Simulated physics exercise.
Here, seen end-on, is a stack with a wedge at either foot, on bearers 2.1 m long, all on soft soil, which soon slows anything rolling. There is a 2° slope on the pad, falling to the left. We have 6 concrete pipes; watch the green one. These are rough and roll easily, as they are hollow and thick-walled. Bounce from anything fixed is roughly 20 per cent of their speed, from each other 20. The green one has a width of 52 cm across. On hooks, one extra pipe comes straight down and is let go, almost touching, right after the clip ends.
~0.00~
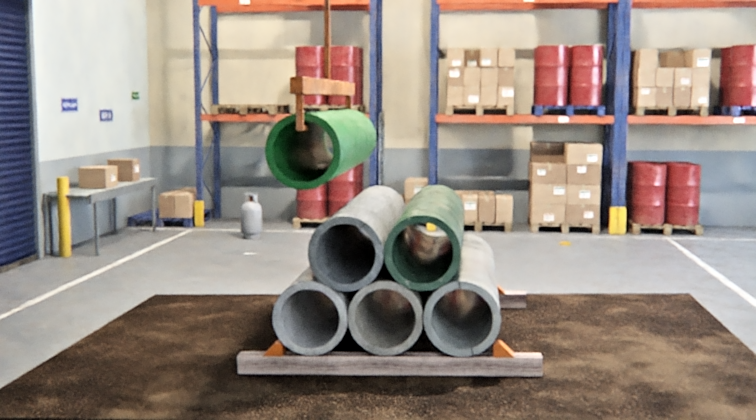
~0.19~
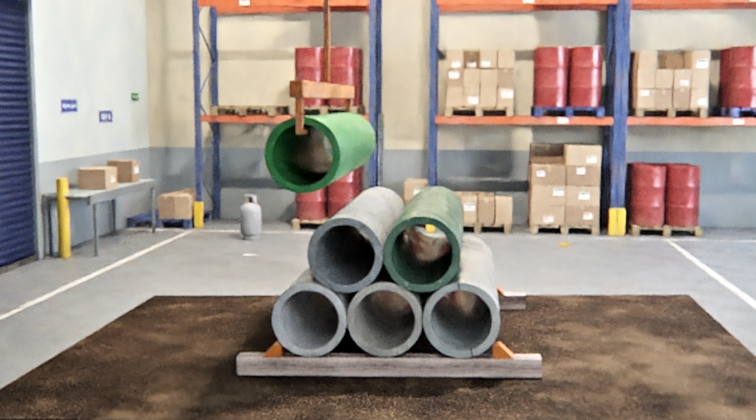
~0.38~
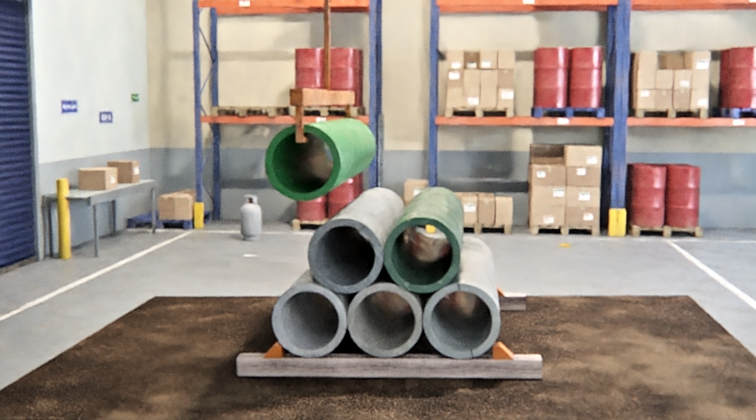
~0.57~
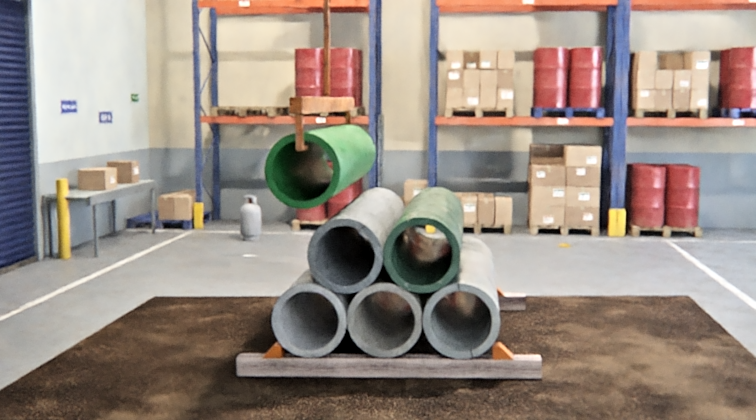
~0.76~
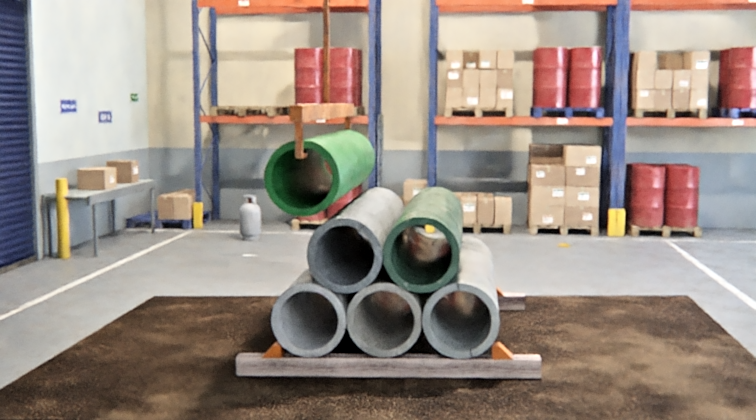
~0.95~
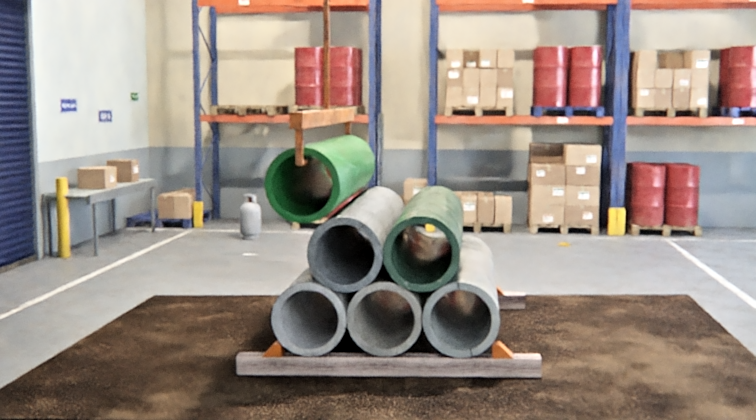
A stack of thick-walled concrete pipes, seen end-on in a warehouse from a still camera, rests on timber bearers over dark soil. Three grey pipes form the bottom row, with a grey one and a dark green one above, wedges at either foot, and shelves of red barrels and cartons behind. At upper left, a bright green pipe hanging from hooks lowers slowly and slightly.
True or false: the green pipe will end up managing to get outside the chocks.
True.
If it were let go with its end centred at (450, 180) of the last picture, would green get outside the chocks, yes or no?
Note: Green - yes, it would.
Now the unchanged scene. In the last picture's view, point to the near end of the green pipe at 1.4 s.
Around pixel (275, 226).
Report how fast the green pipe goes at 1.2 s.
Estimated speed near 0.7 m/s.
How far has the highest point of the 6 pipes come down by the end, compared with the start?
70 cm.
Then, 1.2 s in, green is up on others, 15 cm inside the left chock, rolling left; 0 past a chock so far.
Then, 1.4 s in, green is up on others, 5 cm inside the left chock, rolling left; 0 past a chock so far.
Then, 1.6 s in, green is beyond the left chock, rolling left; 1 past a chock so far.
In the end (2.7 s), green is beyond the left chock; 1 past a chock so far.
